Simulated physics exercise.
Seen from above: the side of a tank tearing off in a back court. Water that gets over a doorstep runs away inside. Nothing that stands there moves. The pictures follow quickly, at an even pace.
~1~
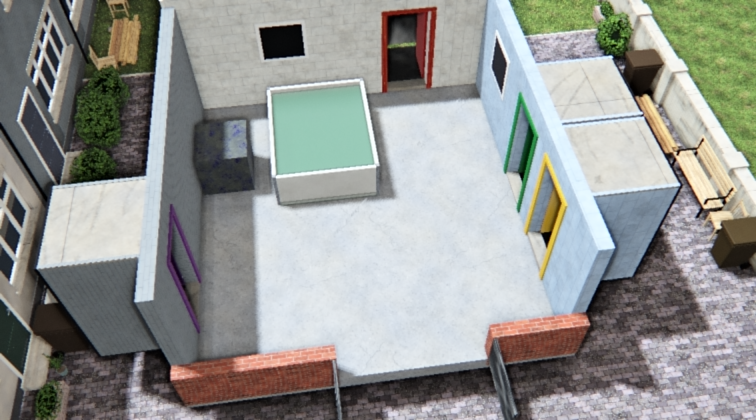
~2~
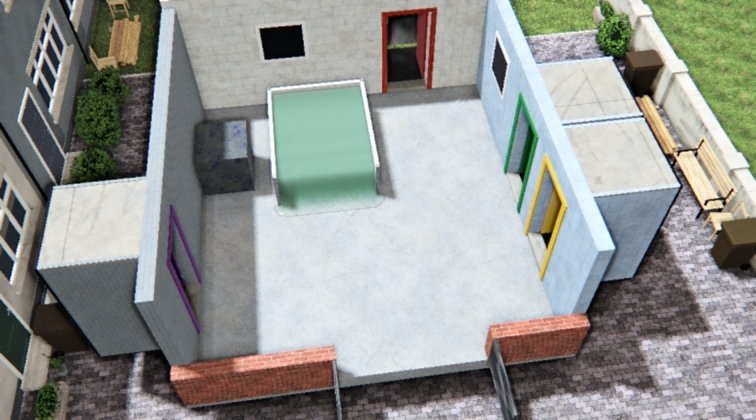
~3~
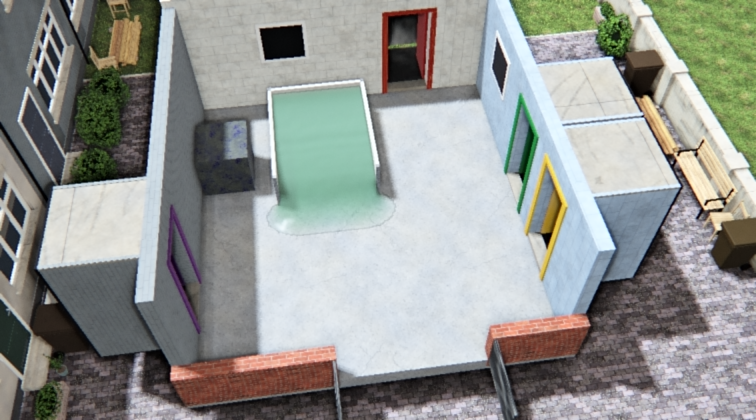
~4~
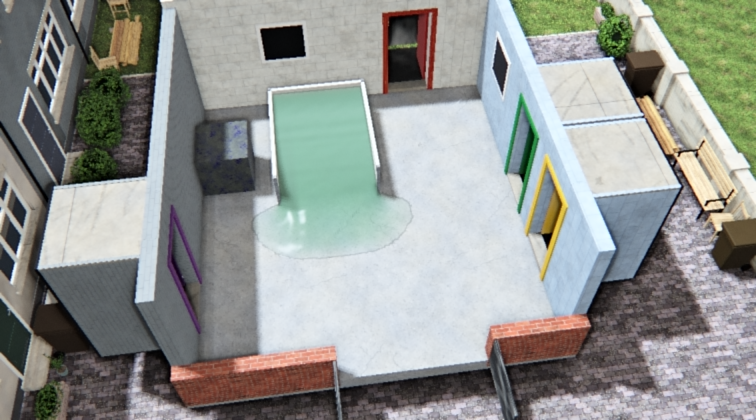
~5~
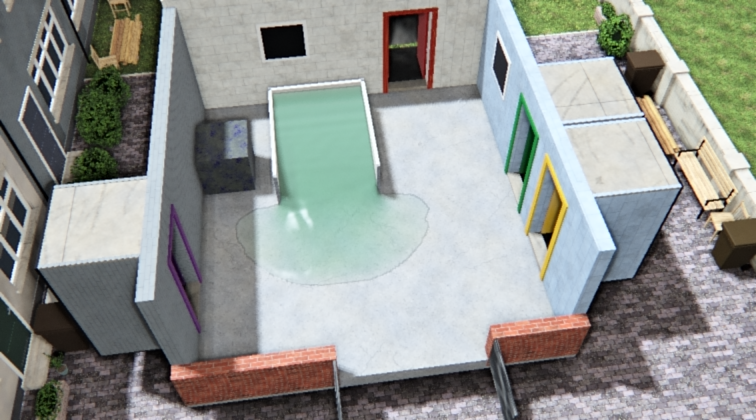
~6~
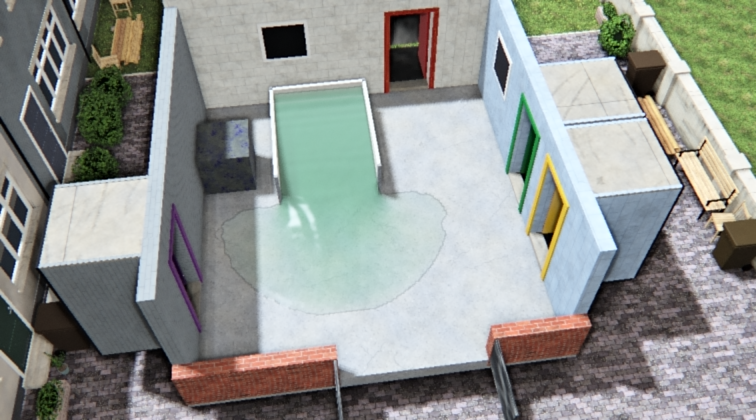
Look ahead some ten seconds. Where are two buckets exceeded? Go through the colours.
One by one: The yellow door stays under that; the green door stays under that; the purple door takes more than that; the red door stays under that.
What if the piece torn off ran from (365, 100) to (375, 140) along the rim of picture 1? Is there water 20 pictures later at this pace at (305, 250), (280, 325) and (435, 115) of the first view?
One after the other: Dry, not flooded, covered.
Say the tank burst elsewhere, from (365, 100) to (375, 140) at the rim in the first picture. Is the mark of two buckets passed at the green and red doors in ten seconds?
Then: The green door takes more, the red door passes that mark.
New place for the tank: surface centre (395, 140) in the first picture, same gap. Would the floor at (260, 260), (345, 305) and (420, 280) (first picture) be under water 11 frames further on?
In that order: No water, wet, under water.
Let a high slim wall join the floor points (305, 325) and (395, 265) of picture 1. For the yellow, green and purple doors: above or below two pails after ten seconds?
Yellow is over; green floods; purple lets more in.
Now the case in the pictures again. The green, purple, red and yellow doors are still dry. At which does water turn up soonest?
I say the purple door.
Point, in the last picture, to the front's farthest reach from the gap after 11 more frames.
At about (562, 337).
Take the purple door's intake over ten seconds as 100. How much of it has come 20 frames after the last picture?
Near 50 in a hundred.
A moment on, water covers 45 % of the floor; the yellow door not reached, the green door not reached, the purple door wet at the sill, nothing in, the red door not reached.
Next, water covers 55 % of the floor; the yellow door wet at the sill, nothing in, the green door not reached, the purple door under two buckets in, the red door not reached.
Then, water covers 55 % of the floor; the yellow door wet at the sill, nothing in, the green door wet at the sill, nothing in, the purple door over two buckets in, the red door not reached.
Later, water covers 75 % of the floor; the yellow door wet at the sill, nothing in, the green door wet at the sill, nothing in, the purple door far over two buckets in, the red door not reached.
In the end, water covers 100 % of the floor; the yellow door wet at the sill, nothing in, the green door wet at the sill, nothing in, the purple door far over two buckets in, the red door wet at the sill, nothing in.
